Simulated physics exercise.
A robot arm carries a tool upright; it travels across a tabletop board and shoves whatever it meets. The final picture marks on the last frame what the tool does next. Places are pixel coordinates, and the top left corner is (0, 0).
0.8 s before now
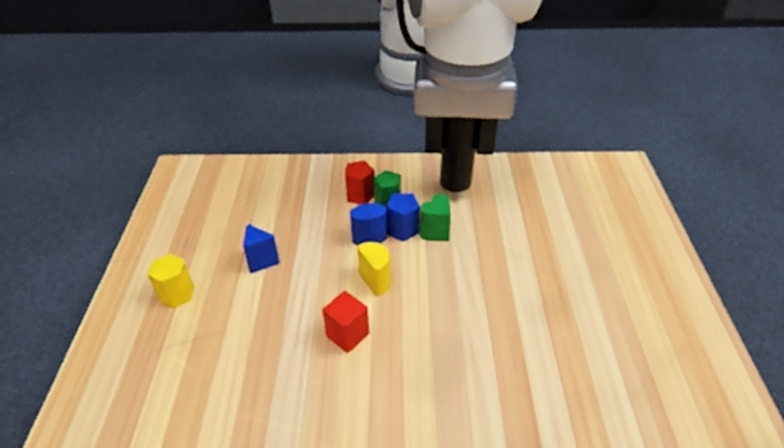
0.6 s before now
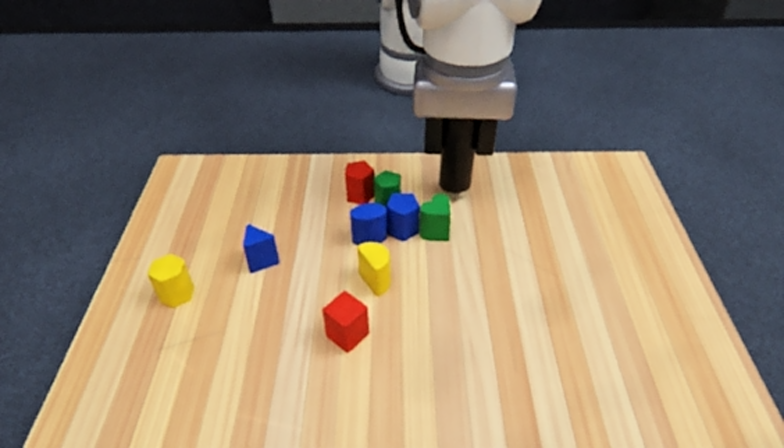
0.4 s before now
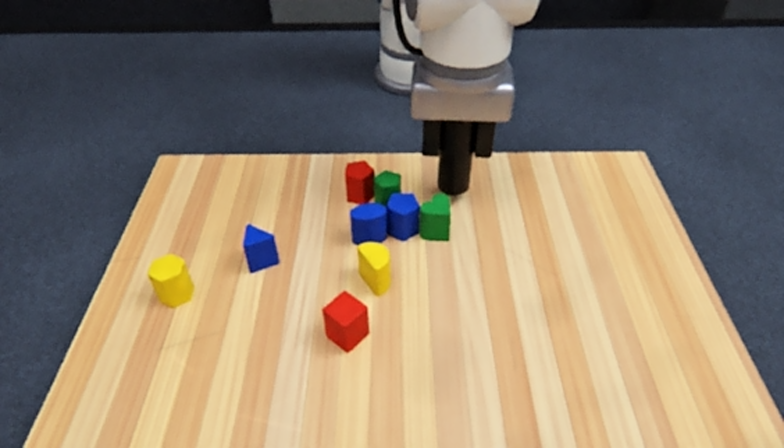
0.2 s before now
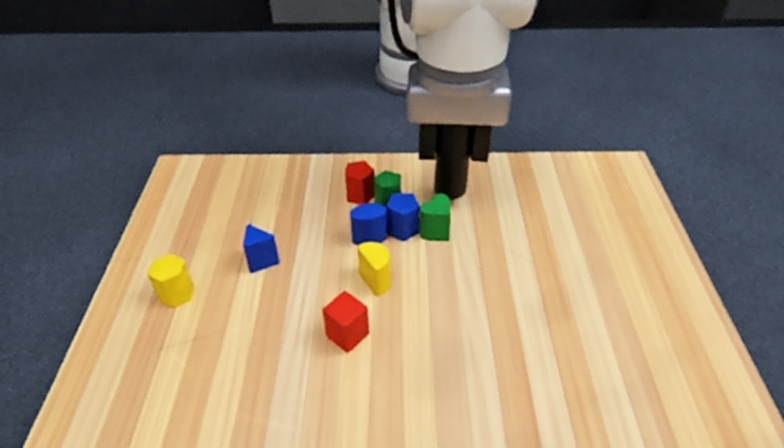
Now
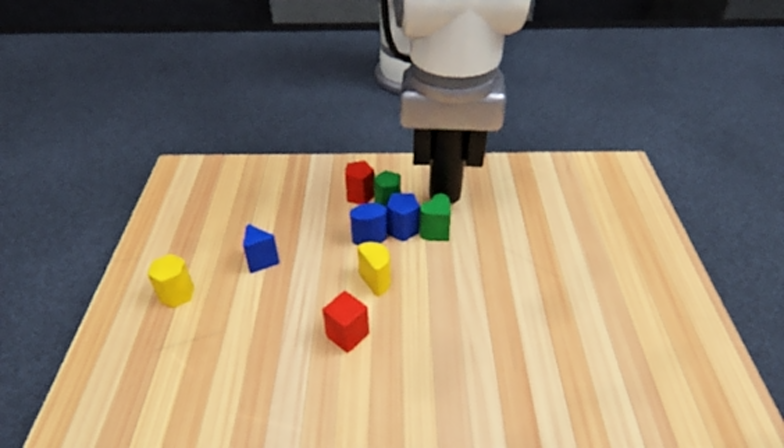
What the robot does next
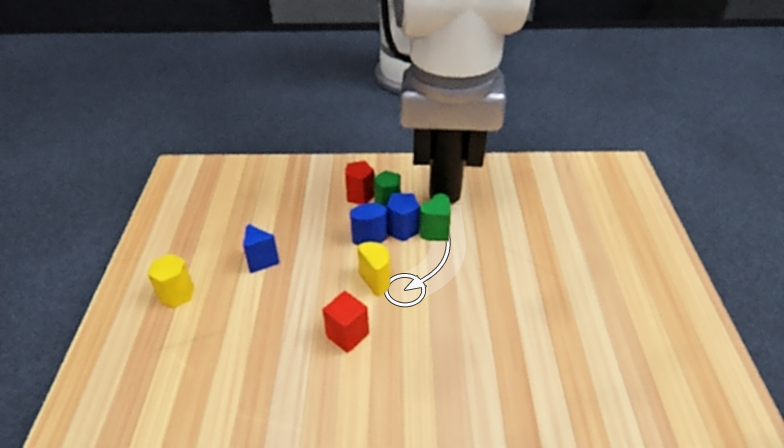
The robot arm moves its black tool slightly left and closer to the green heart-shaped block.
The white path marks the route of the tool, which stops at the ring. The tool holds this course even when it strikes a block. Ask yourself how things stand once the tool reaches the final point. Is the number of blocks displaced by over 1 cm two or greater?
Yes.
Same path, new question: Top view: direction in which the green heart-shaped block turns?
Clockwise.
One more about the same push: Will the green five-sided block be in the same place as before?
My answer is yes.
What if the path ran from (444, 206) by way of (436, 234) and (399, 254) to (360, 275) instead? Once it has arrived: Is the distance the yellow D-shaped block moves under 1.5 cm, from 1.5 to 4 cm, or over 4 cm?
Shift: 1.5 to 4 cm.
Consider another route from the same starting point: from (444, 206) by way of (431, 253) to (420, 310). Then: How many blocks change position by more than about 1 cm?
I predict one.
The drawn path runs from (444, 206) through (448, 235) and (440, 267) to (405, 290).
The first path, step by step. One third of the way, tool (449, 224); green heart-shaped block (429, 227), turned 40° clockwise.
Two thirds of the way, tool (440, 256); green heart-shaped block (411, 245).
At the end, tool (405, 279); yellow D-shaped block (348, 258), turned 40° anticlockwise; green five-sided block not moved; blue five-sided block not moved; green heart-shaped block (377, 251), turned 165° clockwise.
